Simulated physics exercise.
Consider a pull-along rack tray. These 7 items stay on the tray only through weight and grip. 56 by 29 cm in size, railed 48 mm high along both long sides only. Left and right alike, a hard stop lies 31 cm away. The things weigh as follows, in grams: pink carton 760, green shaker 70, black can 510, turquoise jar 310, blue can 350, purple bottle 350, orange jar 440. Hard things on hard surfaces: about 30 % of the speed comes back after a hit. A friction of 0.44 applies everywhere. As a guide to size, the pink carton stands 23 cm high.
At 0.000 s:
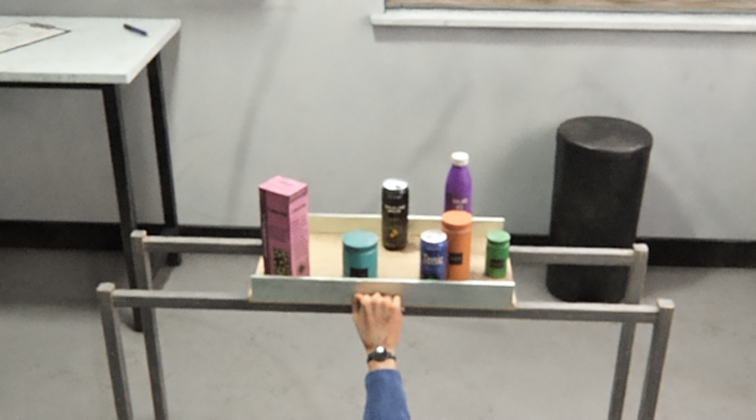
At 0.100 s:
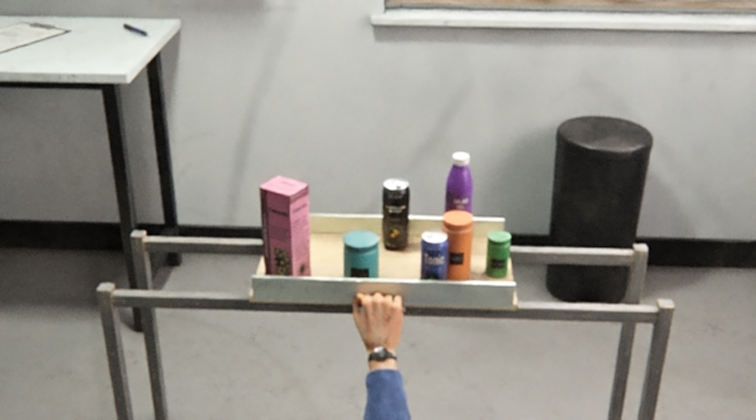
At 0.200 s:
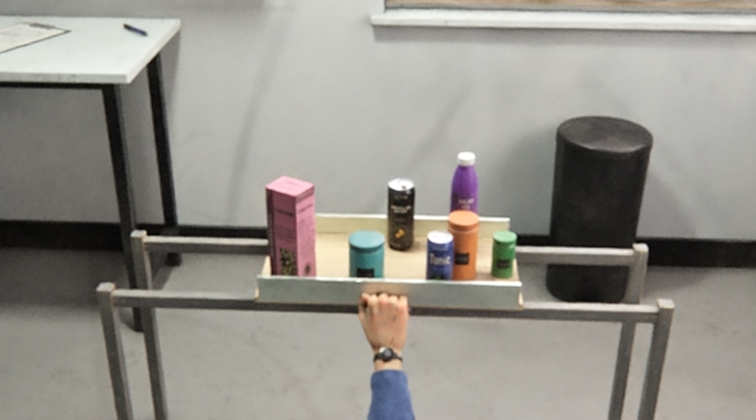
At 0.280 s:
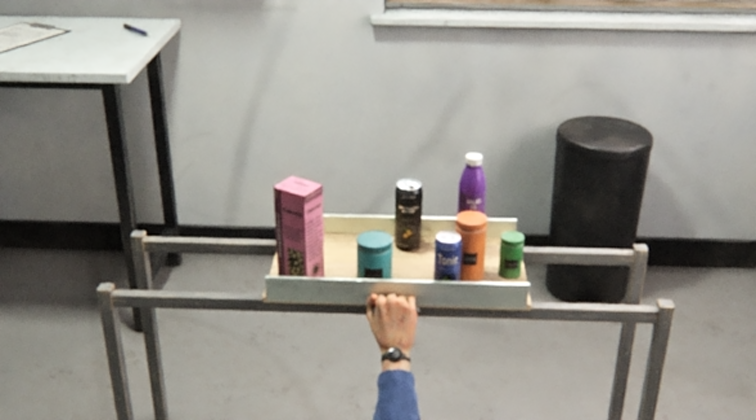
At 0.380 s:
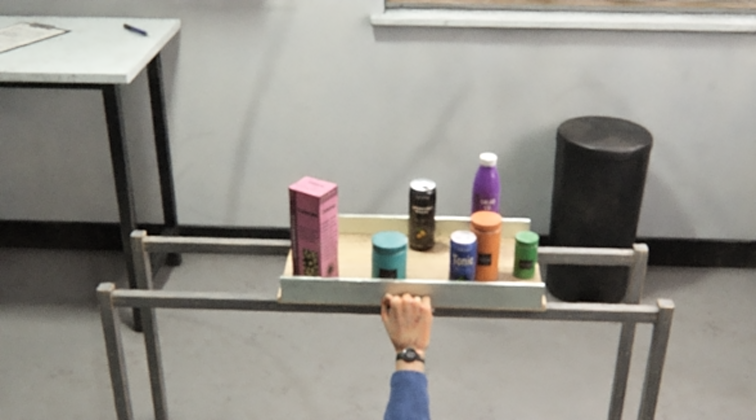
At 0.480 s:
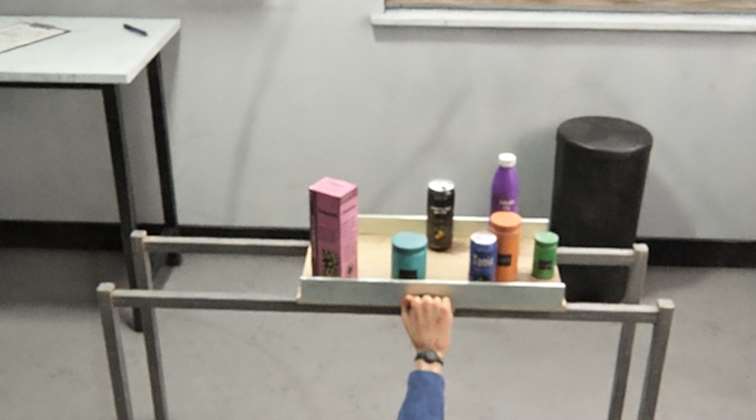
To begin with, a hand grips the front of a tray resting across two metal rails, holding a pink carton, a black can, a purple bottle and several smaller containers. The tray barely moves, then the hand slides it steadily rightward a modest distance, everything on it still upright.
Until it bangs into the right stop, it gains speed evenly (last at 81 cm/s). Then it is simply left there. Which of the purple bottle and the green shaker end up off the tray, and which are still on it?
Looks like the purple bottle escapes the tray, looks like the green shaker escapes the tray.
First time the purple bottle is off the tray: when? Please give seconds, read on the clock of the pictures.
Near 1.0 s on the clock.
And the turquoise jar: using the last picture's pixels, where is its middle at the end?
Around (533, 266).
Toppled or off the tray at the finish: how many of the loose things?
3.
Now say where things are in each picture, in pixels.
Tray midway; purple bottle (458, 204); green shaker (497, 255), in the first picture.
Tray midway; turquoise jar (361, 262); blue can (434, 263), in the second picture.
Tray has slid 1 cm right; orange jar (462, 247); pink carton (292, 234), in the third picture.
Tray has slid 3 cm right; black can (408, 216); turquoise jar (374, 262), in the fourth picture.
Tray has slid 6 cm right; blue can (462, 264); orange jar (484, 247), in the fifth picture.
Tray has slid 11 cm right; purple bottle (504, 205); green shaker (545, 256), in the sixth picture.
Around 0.98 s, tray has slid 31 cm right; green shaker now off the tray; purple bottle at 36° to upright near (636, 210); black can at 21° to upright.
Around 1.28 s, tray has slid 31 cm right; purple bottle now off the tray; black can on its side; blue can shifted 6 cm.
Finally (2.3 s), off the tray, green shaker and purple bottle; on their side or leaning hard on the tray, black can; not toppled but over 5 cm from the start, pink carton, turquoise jar, blue can and orange jar.
